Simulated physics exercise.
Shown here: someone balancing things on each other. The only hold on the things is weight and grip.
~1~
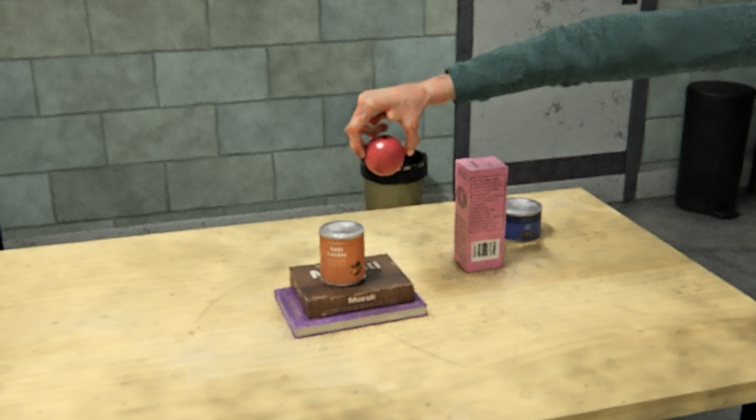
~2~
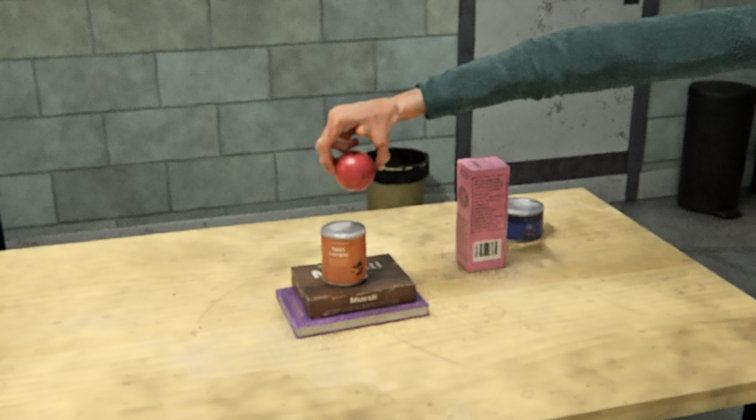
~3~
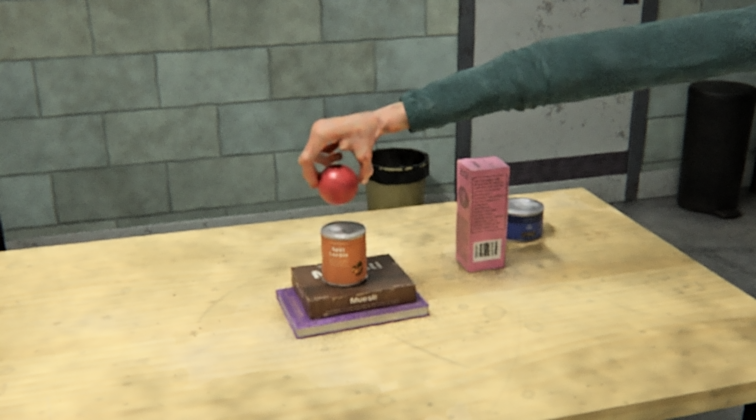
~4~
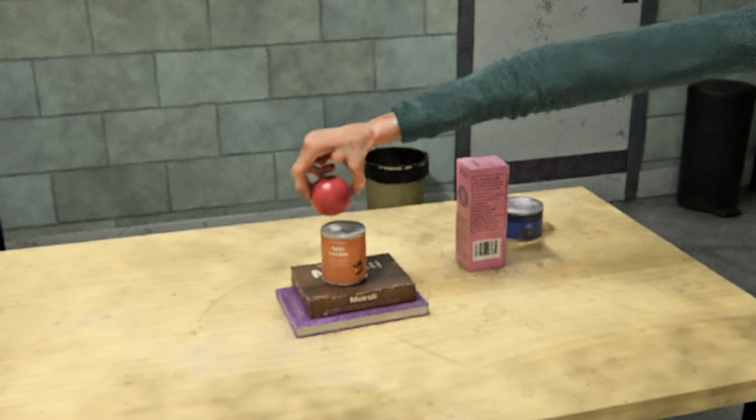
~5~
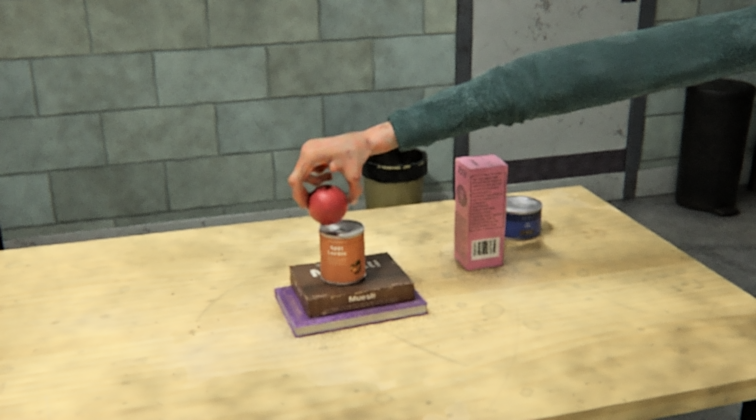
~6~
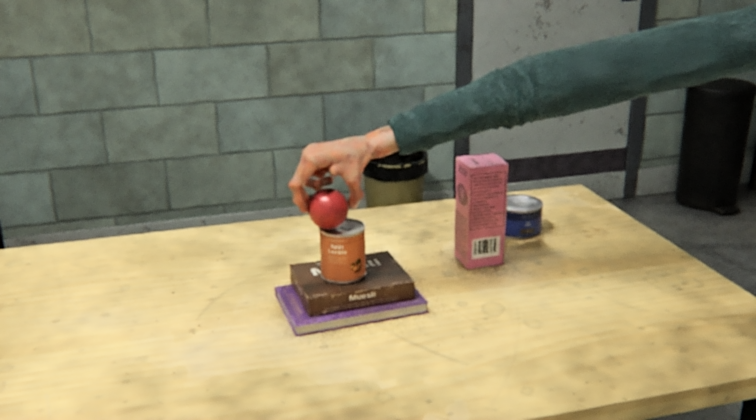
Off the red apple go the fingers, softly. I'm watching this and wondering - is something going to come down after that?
Safe.
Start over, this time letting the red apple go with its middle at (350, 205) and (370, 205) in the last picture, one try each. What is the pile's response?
Attempt one, the pile survives; attempt two, it falls over.
Then, 0.40 s on from there, no change.
Then, 1.20 s on from there, red apple resting near (328, 209).
In the end, all 6 unmoved. At the end, from the last picture's camera, red apple near (327, 209). The pile holds.
